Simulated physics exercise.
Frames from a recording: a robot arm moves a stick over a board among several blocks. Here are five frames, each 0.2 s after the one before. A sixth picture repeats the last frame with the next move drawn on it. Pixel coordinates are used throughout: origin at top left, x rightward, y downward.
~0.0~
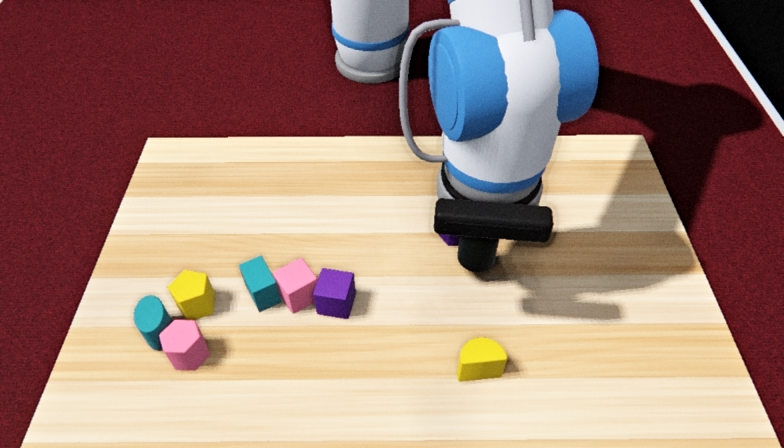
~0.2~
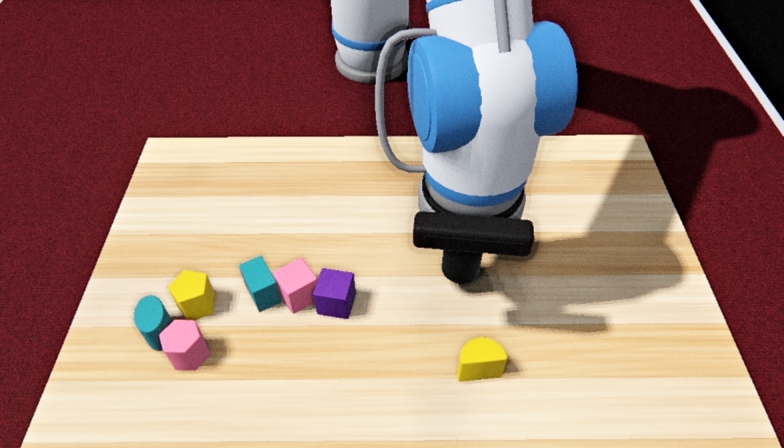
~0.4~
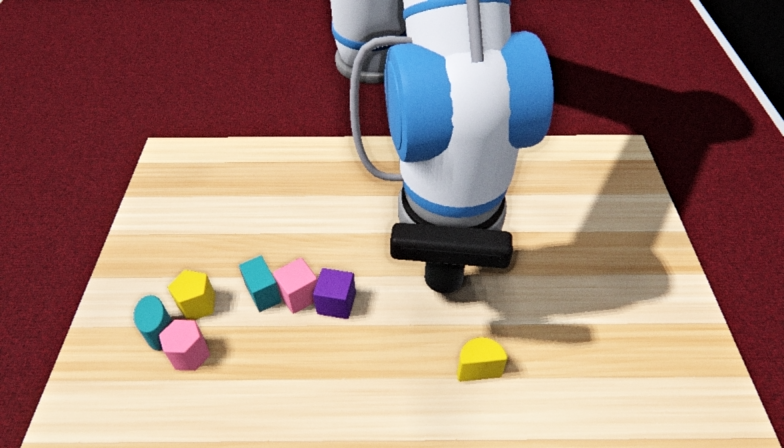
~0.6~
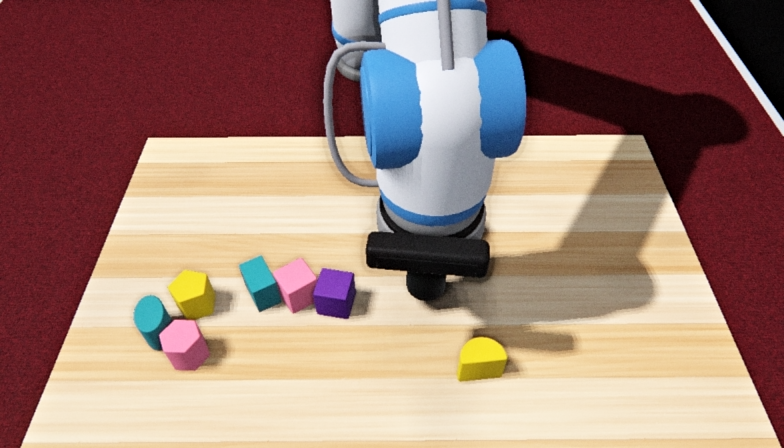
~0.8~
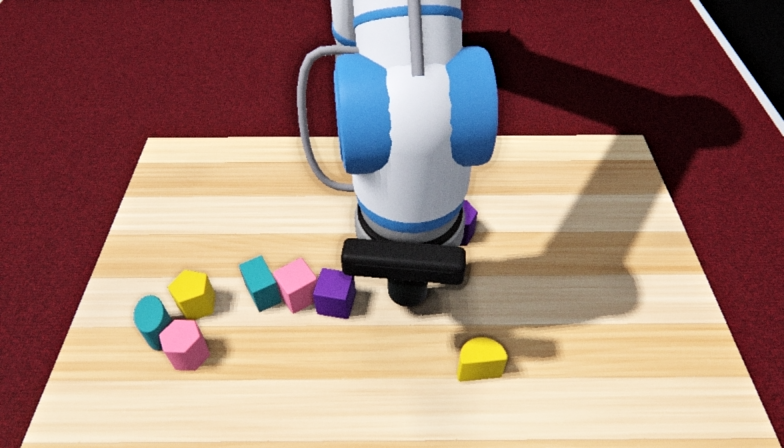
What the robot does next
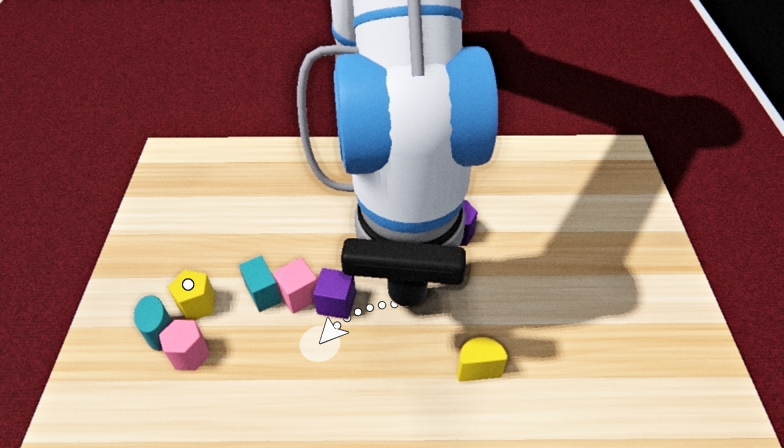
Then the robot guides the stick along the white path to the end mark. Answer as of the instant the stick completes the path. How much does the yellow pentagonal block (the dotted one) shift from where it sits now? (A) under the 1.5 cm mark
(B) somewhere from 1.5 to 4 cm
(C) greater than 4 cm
I'll go with A - under the 1.5 cm mark.
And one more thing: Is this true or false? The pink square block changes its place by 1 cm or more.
Answer: True.
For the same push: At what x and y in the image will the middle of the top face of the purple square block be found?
When the path ends, it will be at (310, 283).
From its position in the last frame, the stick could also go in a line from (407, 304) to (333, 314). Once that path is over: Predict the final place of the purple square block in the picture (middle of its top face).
The purple square block ends near (303, 274).
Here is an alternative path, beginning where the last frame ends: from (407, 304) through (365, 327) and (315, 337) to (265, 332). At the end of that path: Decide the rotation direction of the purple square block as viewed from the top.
It twists with the clock when seen from above.
The drawn path runs from (407, 304) by way of (374, 307) and (344, 320) to (320, 343); the dot is on the yellow pentagonal block.
What follows on the original path. Halfway along, stick at (357, 299); turquoise oblong block at (249, 273); pink square block at (285, 272); purple square block at (320, 283), turned 15° clockwise.
At the end, stick at (318, 331); yellow pentagonal block not moved; turquoise oblong block at (244, 273); pink square block at (279, 269); purple square block at (310, 283), turned 35° clockwise.
